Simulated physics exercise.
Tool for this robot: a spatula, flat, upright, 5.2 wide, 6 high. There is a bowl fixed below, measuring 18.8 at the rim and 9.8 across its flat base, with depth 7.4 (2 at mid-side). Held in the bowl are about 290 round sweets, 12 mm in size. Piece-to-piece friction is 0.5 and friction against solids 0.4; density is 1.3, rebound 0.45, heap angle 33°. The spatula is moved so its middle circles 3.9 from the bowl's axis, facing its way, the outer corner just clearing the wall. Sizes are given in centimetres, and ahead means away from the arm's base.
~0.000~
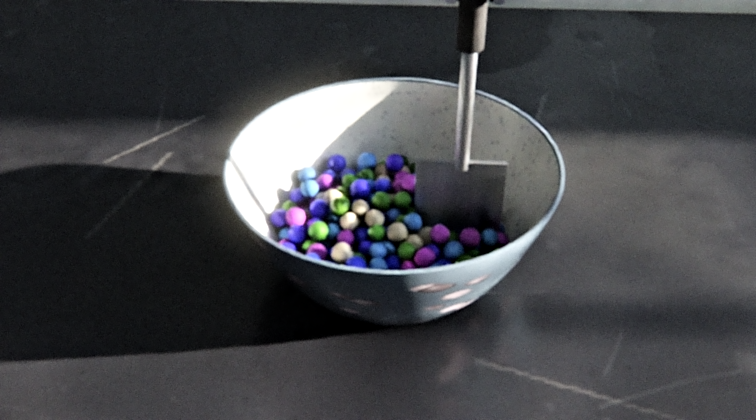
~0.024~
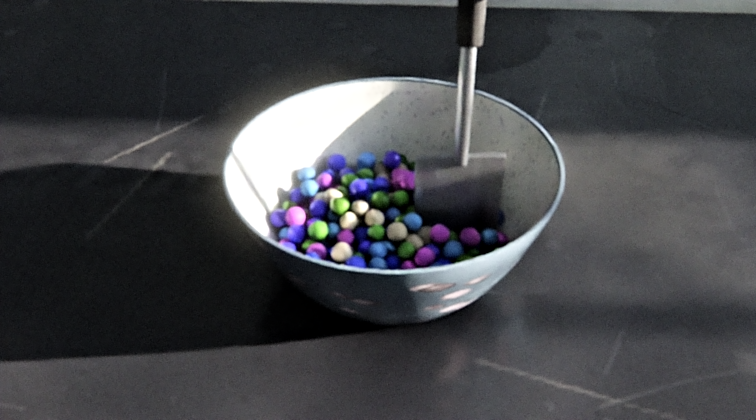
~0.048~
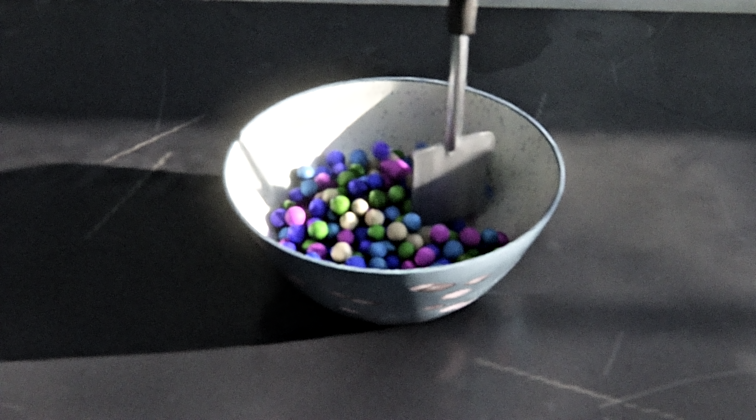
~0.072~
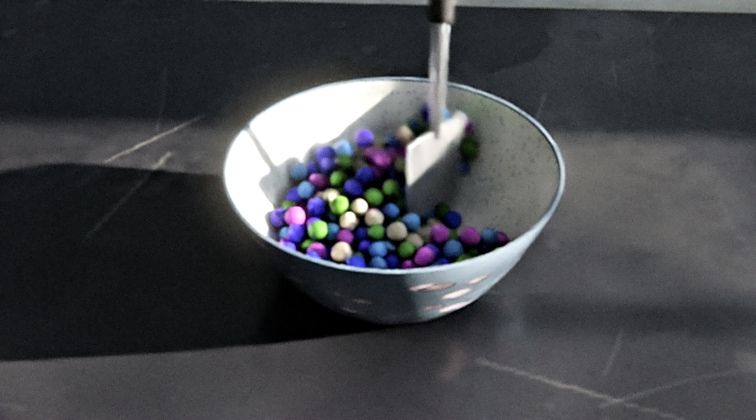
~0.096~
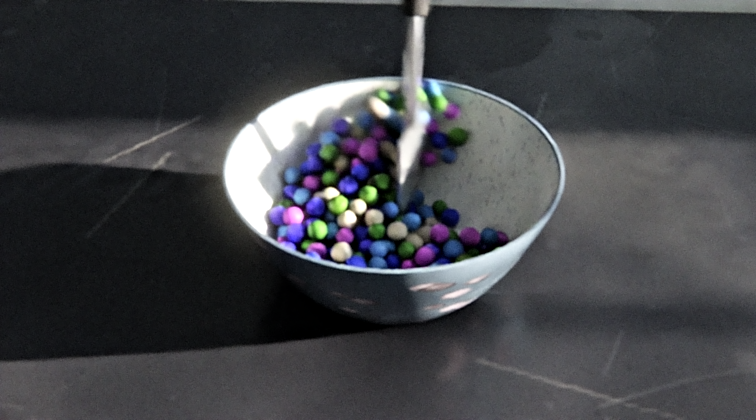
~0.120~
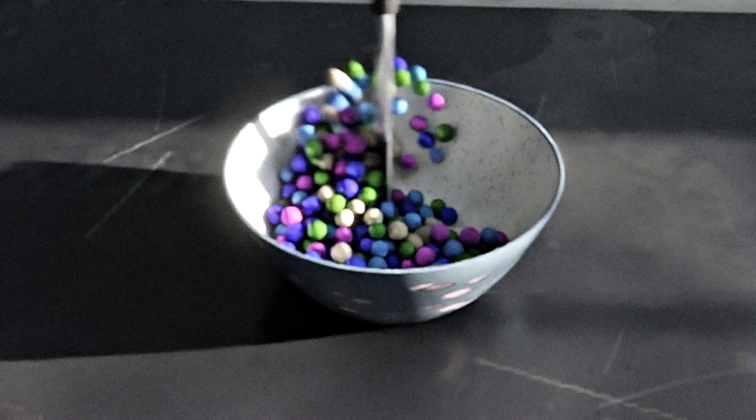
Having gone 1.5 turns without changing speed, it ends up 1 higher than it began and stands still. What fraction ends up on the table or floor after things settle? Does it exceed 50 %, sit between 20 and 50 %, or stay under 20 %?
It sits between 20 and 50 %.
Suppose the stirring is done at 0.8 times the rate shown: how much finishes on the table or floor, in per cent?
It would come to around 20 percent.
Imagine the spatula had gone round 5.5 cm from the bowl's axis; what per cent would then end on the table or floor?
Some 0 percent would.
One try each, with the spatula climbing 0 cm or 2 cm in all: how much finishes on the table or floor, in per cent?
First try about 30 per cent, second about 20 per cent.
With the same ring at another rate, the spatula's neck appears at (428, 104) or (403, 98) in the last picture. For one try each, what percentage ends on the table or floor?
First try: About 5 %; second try: About 15 %.
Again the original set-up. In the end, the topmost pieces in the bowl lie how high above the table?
6.0 cm, roughly.
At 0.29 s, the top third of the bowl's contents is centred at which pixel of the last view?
Roughly pixel (400, 244).
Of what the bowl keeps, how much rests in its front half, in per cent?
Some 50 per cent.
After 0.29 s, 268° round, highest piece 14 above the table; 262 in the bowl, 6 on the table or floor, 26 in flight or on the tool.
After 0.45 s, 76° round, highest piece 11 above the table; 225 in the bowl, 52 on the table or floor, 17 in flight or on the tool.
After 0.74 s, 180° round, highest piece 6 above the table; 205 in the bowl, 88 on the table or floor, 1 in flight or on the tool.
After 1.44 s, 180° round, highest piece 6 above the table; 205 in the bowl, 89 on the table or floor.
At rest, 205 in the bowl, 89 on the table or floor. That is 30 % on the table or floor.
